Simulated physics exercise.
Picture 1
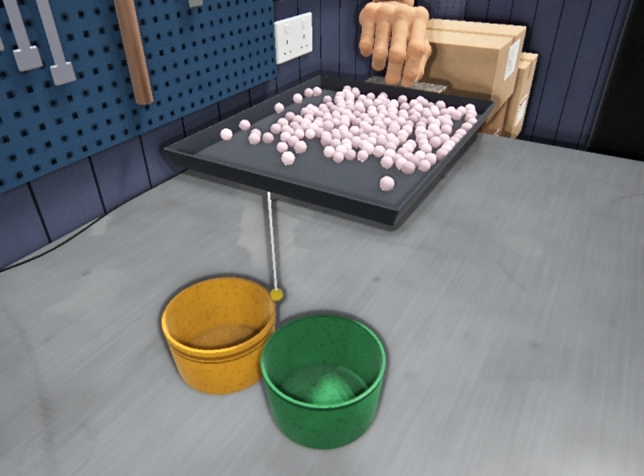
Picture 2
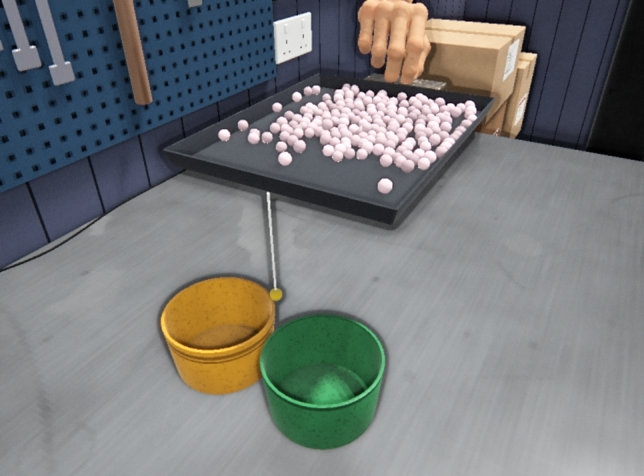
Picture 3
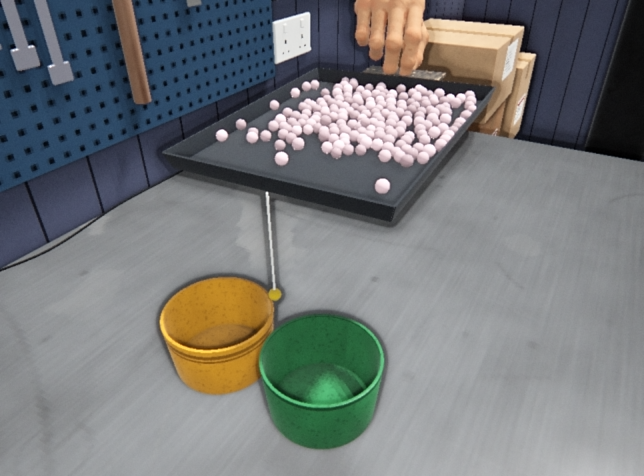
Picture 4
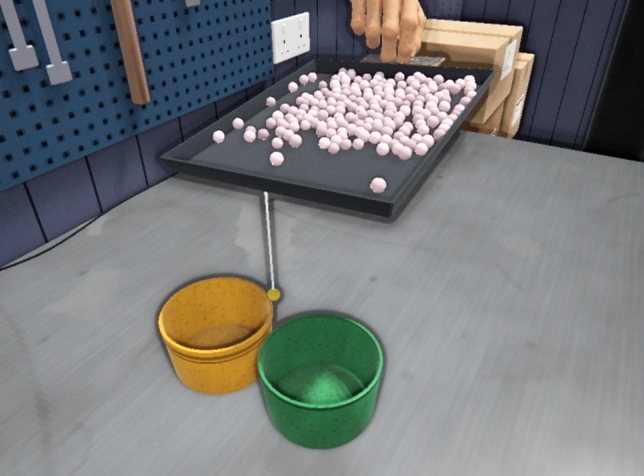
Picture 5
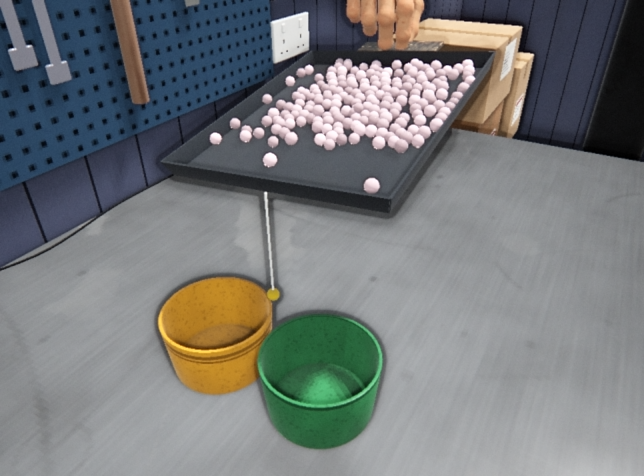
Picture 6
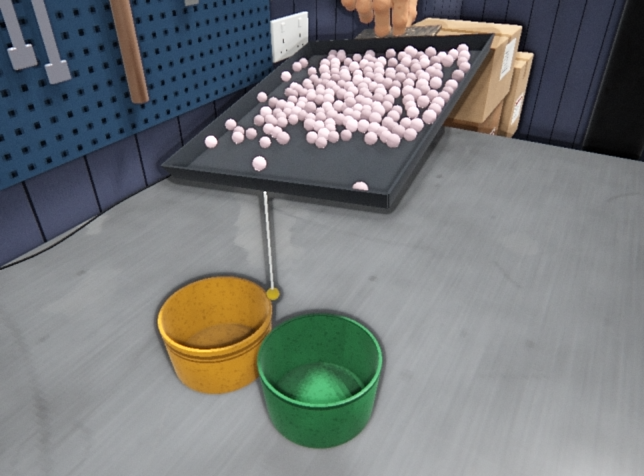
A hand slowly tipped a dark tray of pale pink beads forward, raising its far end above a yellow dish and a green one, and the beads slid a little toward the near rim.
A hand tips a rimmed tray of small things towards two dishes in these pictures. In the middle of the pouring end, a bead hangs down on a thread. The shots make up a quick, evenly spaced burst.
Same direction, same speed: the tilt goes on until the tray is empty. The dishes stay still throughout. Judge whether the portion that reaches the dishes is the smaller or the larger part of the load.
Pretty clear the dishes gather a lesser part of what falls.
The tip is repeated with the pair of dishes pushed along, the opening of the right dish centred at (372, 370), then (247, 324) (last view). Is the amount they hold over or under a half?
Try 1: A minority of it. Try 2: A majority of it.
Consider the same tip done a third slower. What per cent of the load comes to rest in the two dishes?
That works out at roughly 30 per cent.
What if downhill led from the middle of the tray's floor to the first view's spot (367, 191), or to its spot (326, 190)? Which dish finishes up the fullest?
At the first place the right-hand dish, at the second right.
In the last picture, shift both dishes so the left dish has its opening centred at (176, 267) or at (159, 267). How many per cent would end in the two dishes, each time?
Roughly 70% first, roughly 70% second.
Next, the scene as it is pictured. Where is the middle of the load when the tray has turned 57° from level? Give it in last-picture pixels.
Load centre: Approx. (197, 195).
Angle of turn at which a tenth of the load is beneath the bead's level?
At roughly 45°.
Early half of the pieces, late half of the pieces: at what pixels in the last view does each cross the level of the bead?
First roughly (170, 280), then roughly (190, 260).
Just after the last frame, tray tipped steeply; roughly half on the tray; roughly a quarter in the left dish; roughly a quarter outside both; about a tenth in the air.
A moment on, tray tipped right over; just a few on the tray; roughly a third in the left dish; roughly two thirds outside both; just a few in the air.
Further on, tray tipped past a quarter turn; roughly a third in the left dish; roughly two thirds outside both.
When it is over, tray tipped past a quarter turn; not one in the right dish; roughly a third in the left dish; roughly two thirds outside both.
